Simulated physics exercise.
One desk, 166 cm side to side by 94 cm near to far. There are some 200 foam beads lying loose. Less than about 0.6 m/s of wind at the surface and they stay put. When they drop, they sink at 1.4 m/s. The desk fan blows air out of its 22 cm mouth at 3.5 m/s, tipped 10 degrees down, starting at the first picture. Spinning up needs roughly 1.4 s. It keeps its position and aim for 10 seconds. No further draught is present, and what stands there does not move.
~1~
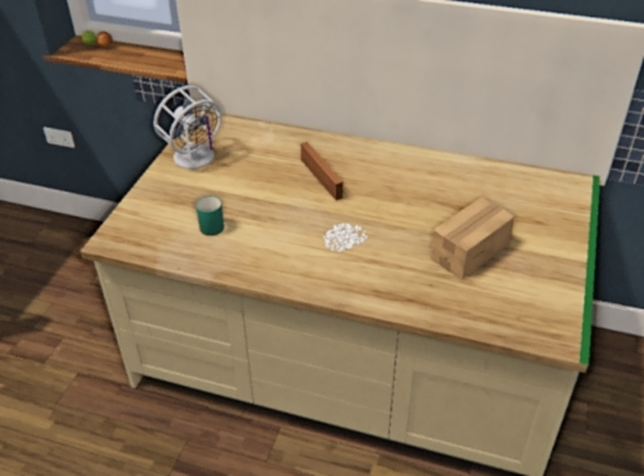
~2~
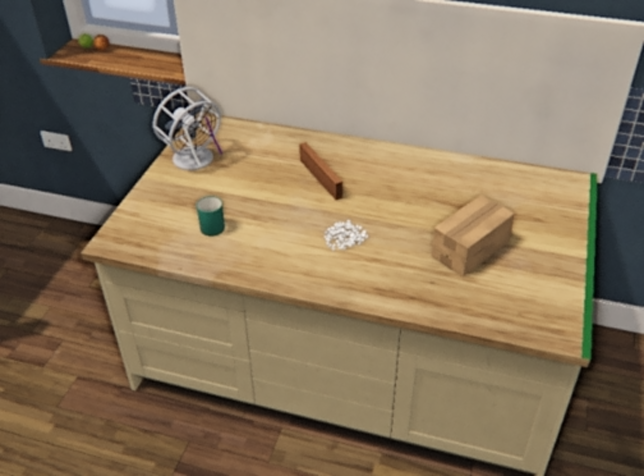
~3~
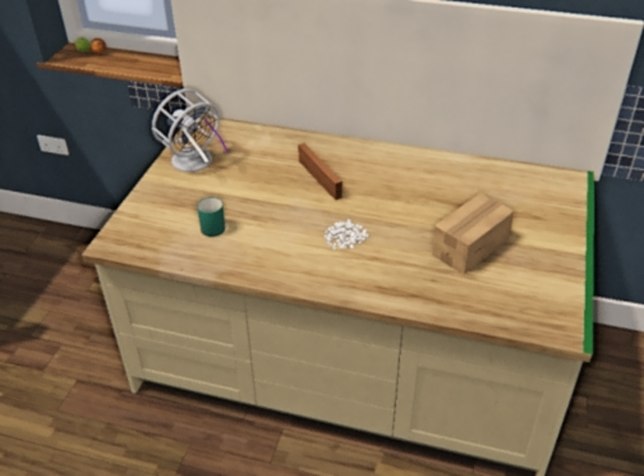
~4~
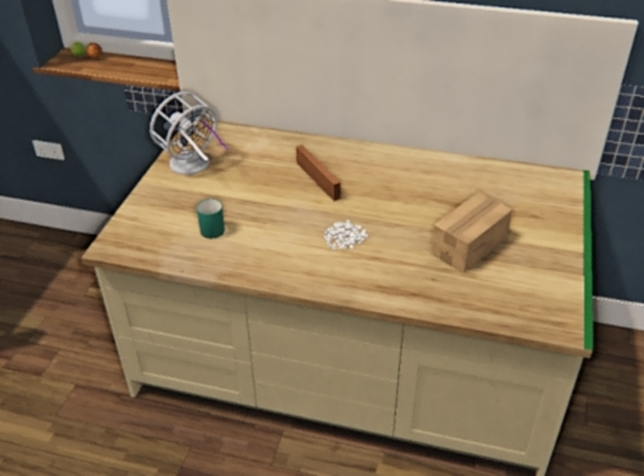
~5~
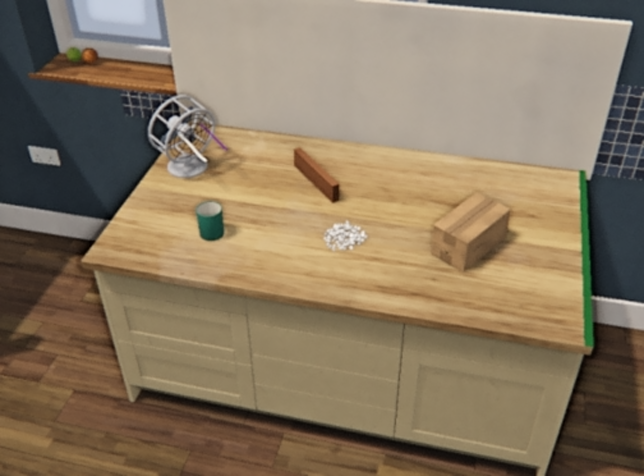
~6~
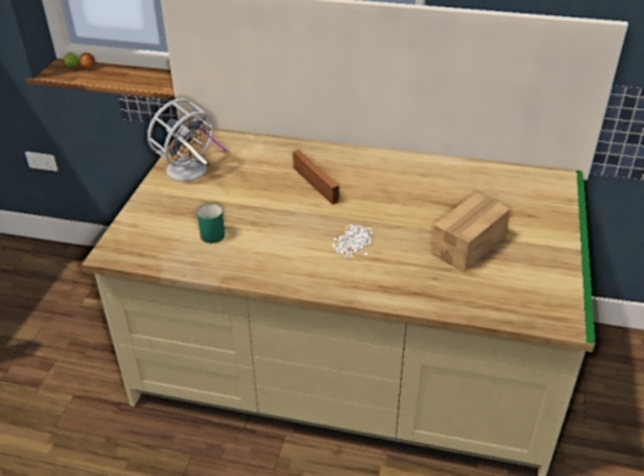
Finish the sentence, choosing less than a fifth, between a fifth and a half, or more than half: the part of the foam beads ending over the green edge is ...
The part over the green edge is between a fifth and a half.
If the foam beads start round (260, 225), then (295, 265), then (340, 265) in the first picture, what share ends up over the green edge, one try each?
Taking the three spots in order, you'd get around 0 percent, 0 percent and 3 percent.
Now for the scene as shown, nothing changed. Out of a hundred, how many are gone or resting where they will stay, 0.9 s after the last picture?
The share is about 30 %.
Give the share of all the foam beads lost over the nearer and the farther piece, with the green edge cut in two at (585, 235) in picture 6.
Roughly 40 per cent nearer, roughly 0 per cent farther.
Then, 0.9 s after the last picture, 68 % are on the move or not yet settled, 30 % are over the green edge; the middle of those still in play is near (492, 192).
Then, 2.1 s after the last picture, 30 % are on the move or not yet settled, 32 % are over the green edge; the middle of those still in play is near (503, 182).
Then, 4.4 s after the last picture, 26 % are on the move or not yet settled, 34 % are over the green edge; the middle of those still in play is near (503, 176).
Then, 8.9 s after the last picture, at the end, 36 % are over the green edge; the middle of those still in play is near (503, 176).
